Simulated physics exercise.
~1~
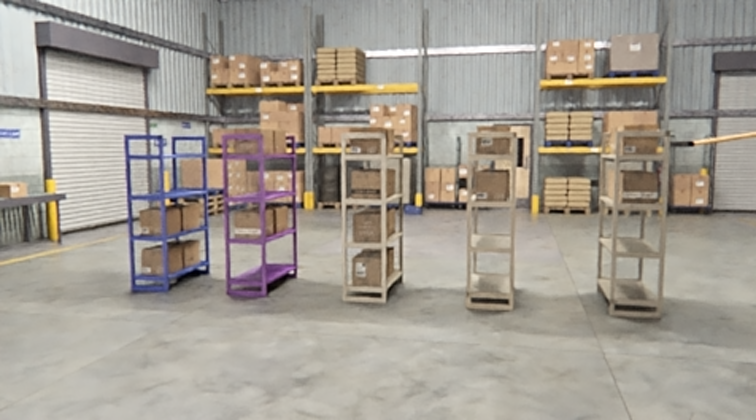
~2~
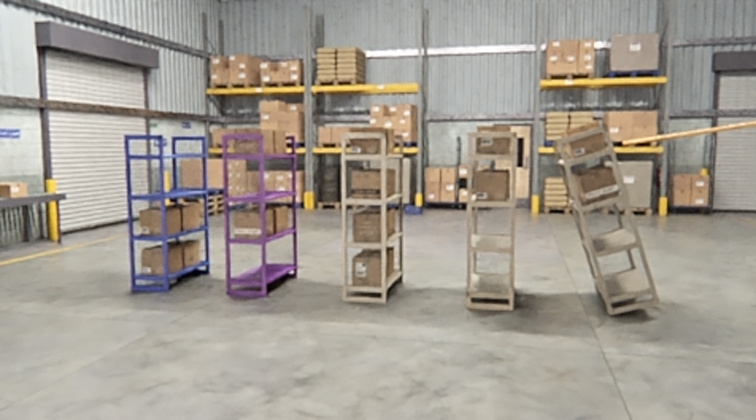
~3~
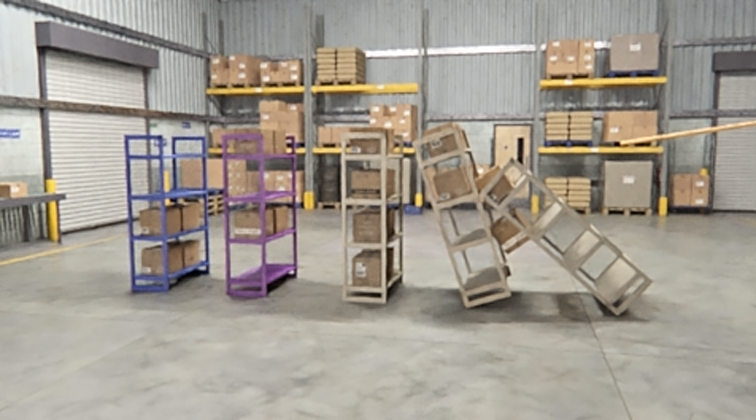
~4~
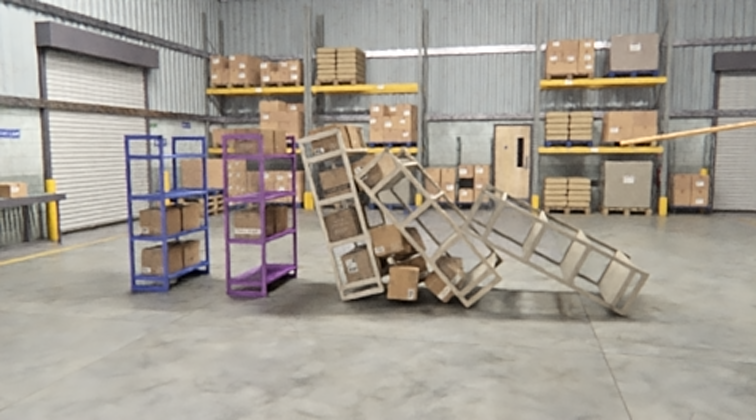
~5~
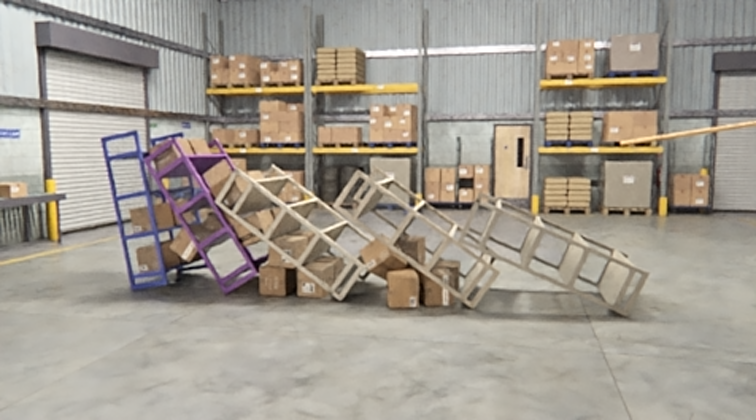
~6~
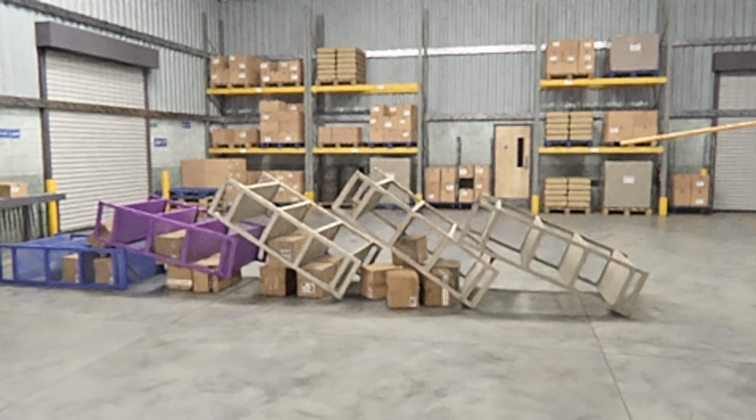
Five warehouse shelving units toppling leftward one after another after a pole tips the rightmost, spilling cartons until none is left standing.
